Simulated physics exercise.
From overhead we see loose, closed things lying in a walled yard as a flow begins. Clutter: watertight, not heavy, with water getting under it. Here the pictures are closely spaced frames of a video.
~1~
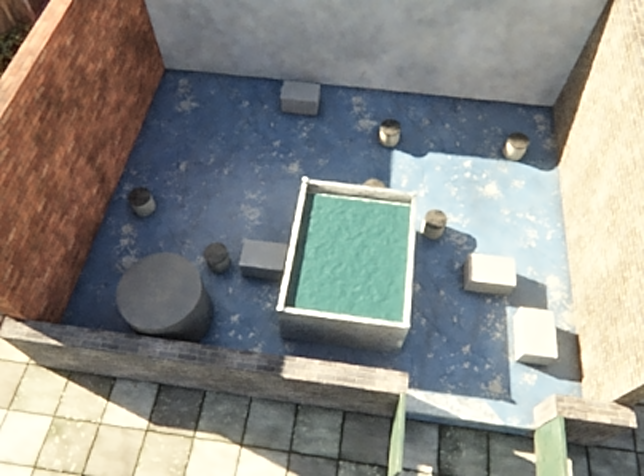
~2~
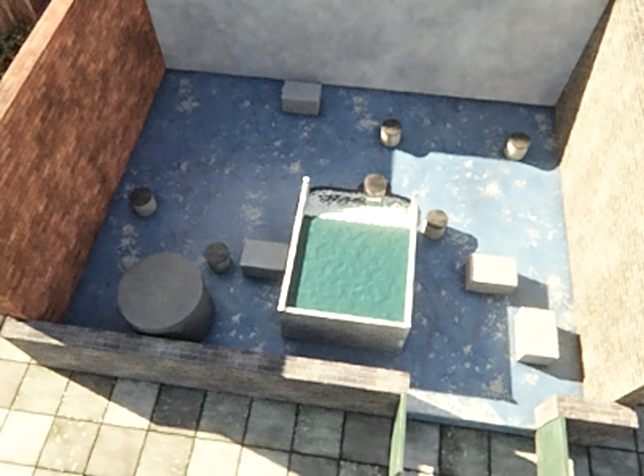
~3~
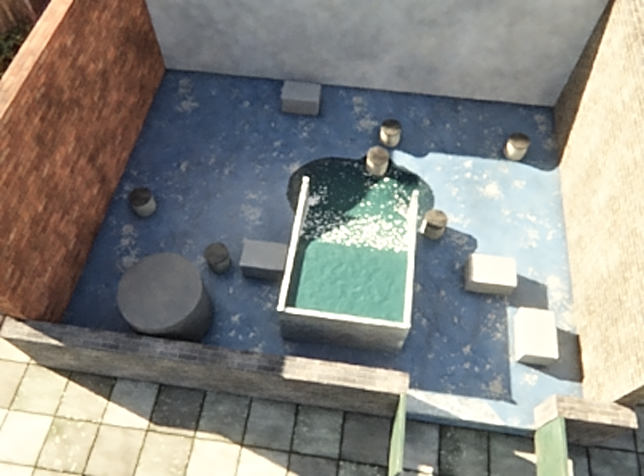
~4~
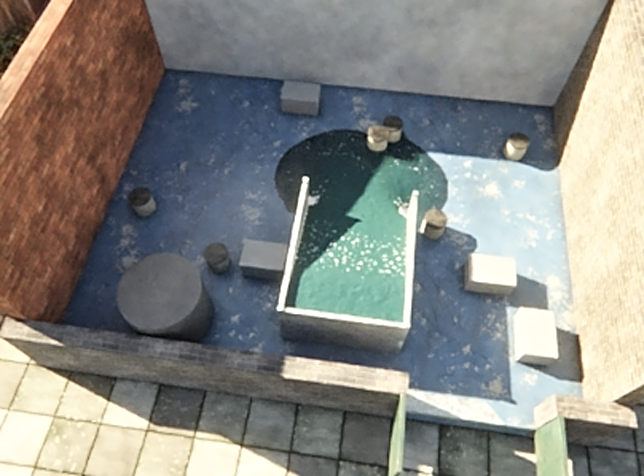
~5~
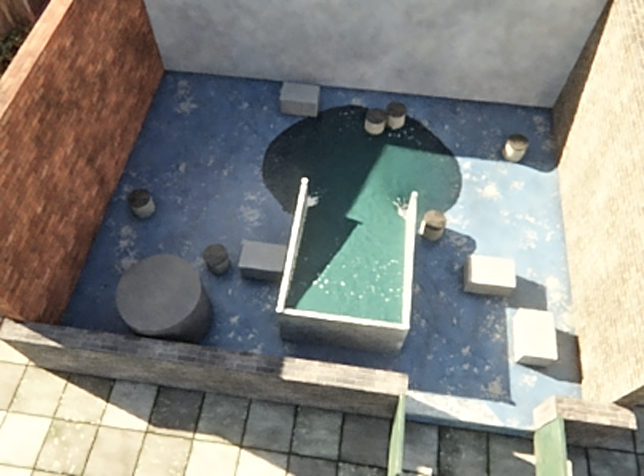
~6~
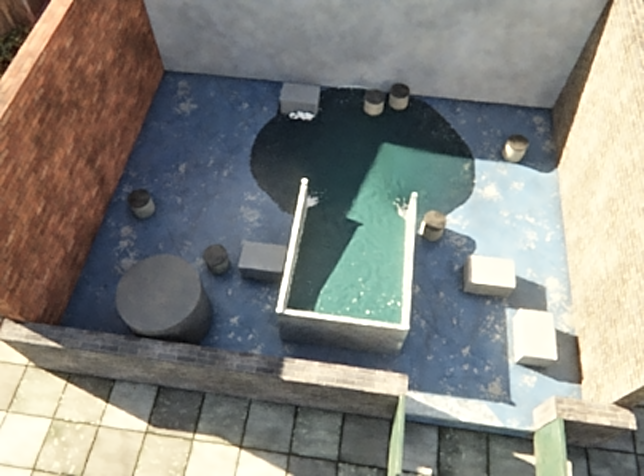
At the start, green water fills a walled tank in a yard scattered with small pails, blocks and a large round drum. The tank's far side opens and water spreads across the blue ground toward the back wall, pushing one pail back, then a second beside it.
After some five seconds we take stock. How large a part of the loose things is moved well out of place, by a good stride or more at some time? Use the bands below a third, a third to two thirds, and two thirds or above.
It falls two thirds or above.
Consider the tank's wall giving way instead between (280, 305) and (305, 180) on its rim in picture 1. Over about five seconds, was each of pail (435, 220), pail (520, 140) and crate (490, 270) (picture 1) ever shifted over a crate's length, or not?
The first: Never got that far; the second: Never got that far; the third: Never got that far.
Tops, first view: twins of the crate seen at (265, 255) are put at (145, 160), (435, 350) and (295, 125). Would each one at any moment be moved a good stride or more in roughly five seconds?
Displaced, stays put, displaced.
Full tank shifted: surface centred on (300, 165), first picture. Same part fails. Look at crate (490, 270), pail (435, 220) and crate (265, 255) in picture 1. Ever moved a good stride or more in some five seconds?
Taking them in turn: Got sent well off; kept near its start; kept near its start.
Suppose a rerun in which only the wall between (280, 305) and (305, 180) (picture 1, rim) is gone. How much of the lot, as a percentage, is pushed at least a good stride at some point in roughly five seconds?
60 % or thereabouts.
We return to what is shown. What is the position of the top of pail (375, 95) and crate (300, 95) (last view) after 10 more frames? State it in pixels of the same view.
Near (350, 68) and (205, 64).
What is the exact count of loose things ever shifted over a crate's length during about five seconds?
I make it 7.
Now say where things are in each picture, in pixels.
A pail at (374, 188) rests on the ground; a pail at (391, 127) rests on the ground; 0 of 10 have shifted, in the first picture.
A pail at (376, 183) rests on the ground, close to its start; a pail at (392, 127) rests on the ground; 1 of 10 have shifted, in the second picture.
A pail at (378, 156) rests on the ground, a stride from its start; a pail at (391, 127) rests on the ground; 1 of 10 have shifted, in the third picture.
A pail at (379, 133) rests on the ground, a stride from its start; a pail at (393, 123), on the bottom, close to its start; 2 of 10 have shifted, in the fourth picture.
A pail at (376, 116), afloat, a stride from its start; a pail at (397, 109) rests on the ground, a stride from its start; 2 of 10 have shifted, in the fifth picture.
A pail at (375, 96), afloat, far from its start; a pail at (400, 90), on the bottom, a stride from its start; 2 of 10 have shifted, in the sixth picture.
A moment on, 2 of 10 are well off their spots; 2 afloat.
Next, 3 of 10 are well off their spots; 4 afloat.
Later, 5 of 10 are well off their spots; 3 afloat.
In the end, 7 of 10 are well off their spots, and 7 have been at some point; 5 afloat.
